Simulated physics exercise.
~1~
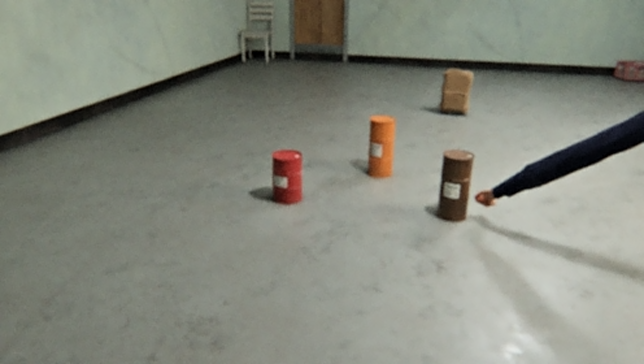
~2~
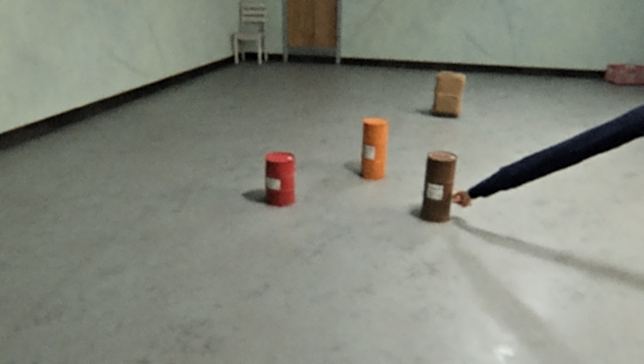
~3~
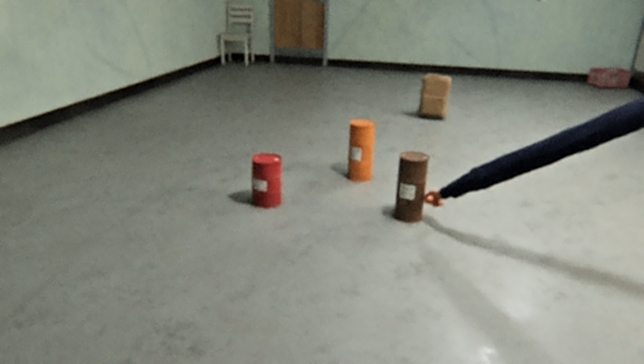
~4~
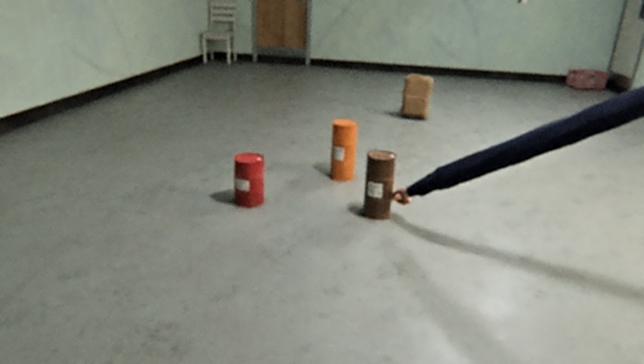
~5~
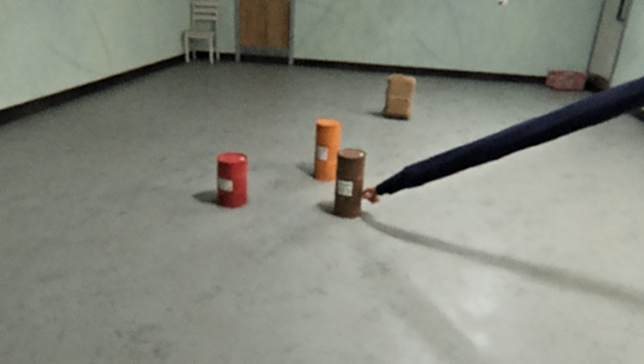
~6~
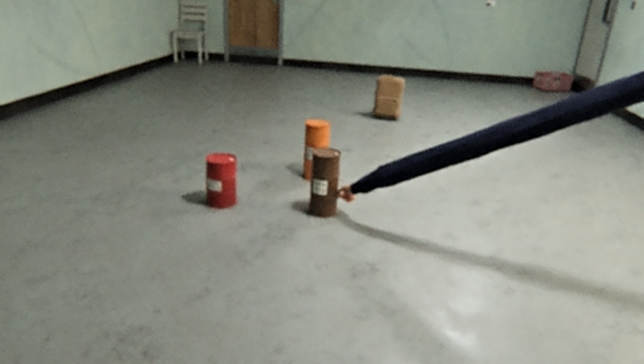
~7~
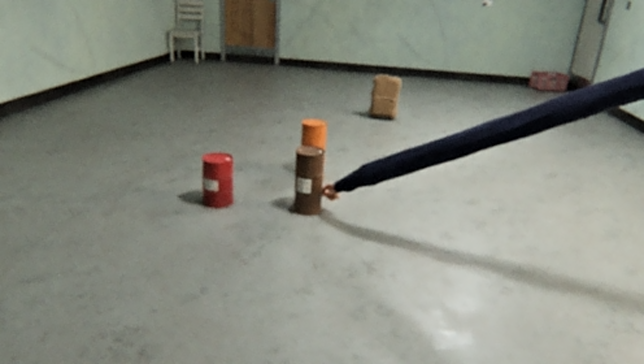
Dark-sleeved hand pushing a brown canister left past a red one's right side until it stands upright, partly hiding an orange one.
